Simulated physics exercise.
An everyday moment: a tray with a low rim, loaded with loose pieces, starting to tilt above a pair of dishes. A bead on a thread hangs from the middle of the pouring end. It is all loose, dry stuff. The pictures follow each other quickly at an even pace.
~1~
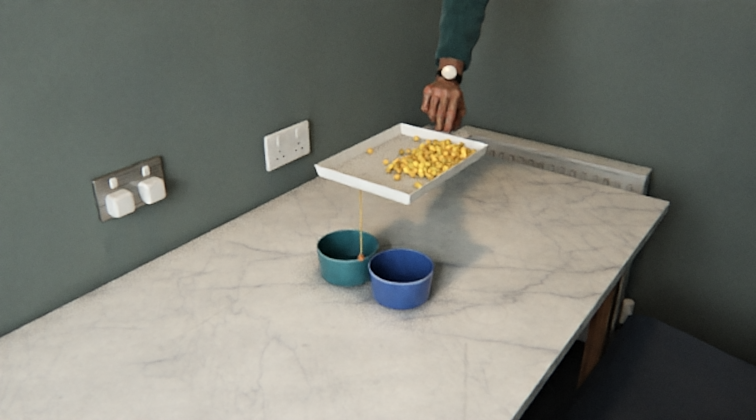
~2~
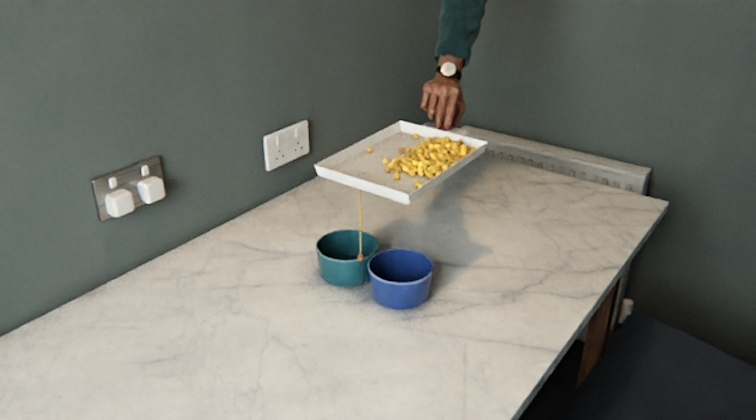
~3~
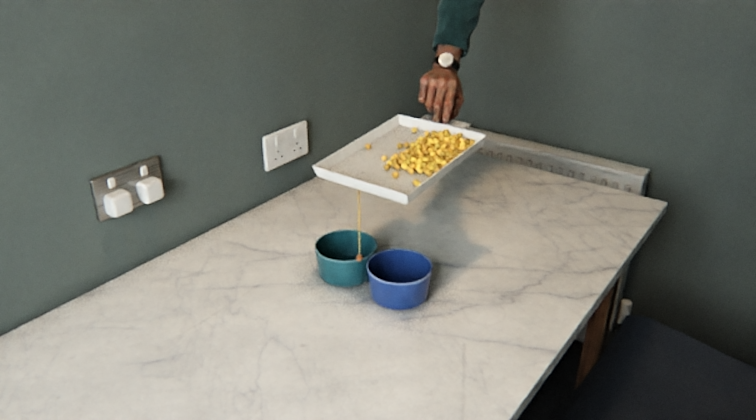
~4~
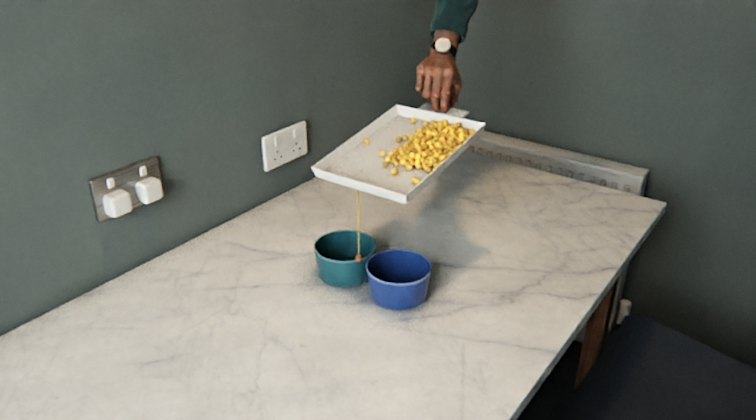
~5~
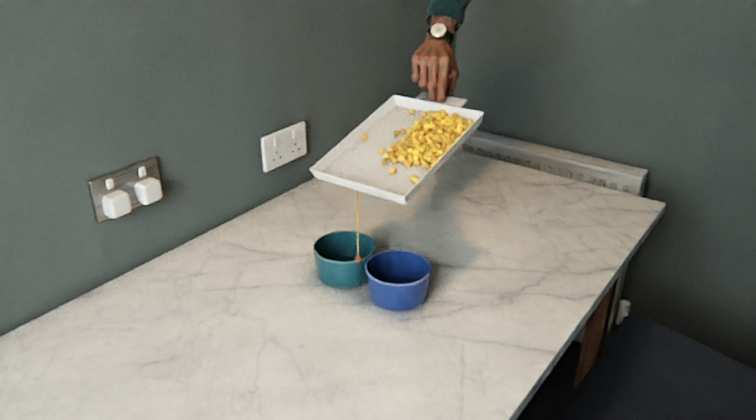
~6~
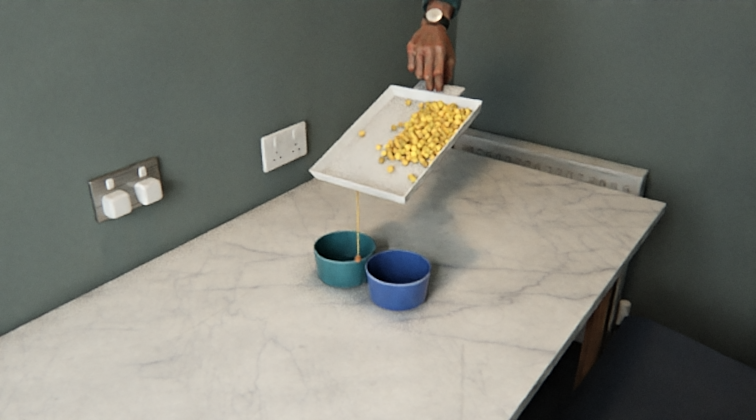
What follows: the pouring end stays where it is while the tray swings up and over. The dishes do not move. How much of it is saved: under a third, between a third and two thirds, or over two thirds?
Together they catch less than a third.
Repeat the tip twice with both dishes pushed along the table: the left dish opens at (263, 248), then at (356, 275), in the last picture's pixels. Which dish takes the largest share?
One: The right dish. Two: Left.
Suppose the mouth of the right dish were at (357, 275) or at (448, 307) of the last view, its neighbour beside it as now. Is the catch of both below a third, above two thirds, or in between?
First between a third and two thirds, then below one third.
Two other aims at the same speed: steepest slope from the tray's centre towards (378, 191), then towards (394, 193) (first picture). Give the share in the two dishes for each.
About 0 and 10 per cent.
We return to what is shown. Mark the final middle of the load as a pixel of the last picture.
Close to (311, 317).
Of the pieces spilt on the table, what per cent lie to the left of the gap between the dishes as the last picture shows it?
Roughly 90 in a hundred.
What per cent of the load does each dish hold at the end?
About: Left dish 0, right dish 0 per cent.
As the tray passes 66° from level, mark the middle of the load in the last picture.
At about (355, 185).
Shortly afterwards, tray tipped steeply; the bulk on the tray; only a few outside both; near a quarter in the air.
Next, tray tipped past a quarter turn; near a third on the tray; near half outside both; near a quarter in the air.
Some moments later, tray tipped past a quarter turn; only a few in the right dish; only a few in the left dish; all but a few outside both.
In the end, tray tipped past a quarter turn; only a few in the right dish; only a few in the left dish; all but a few outside both.
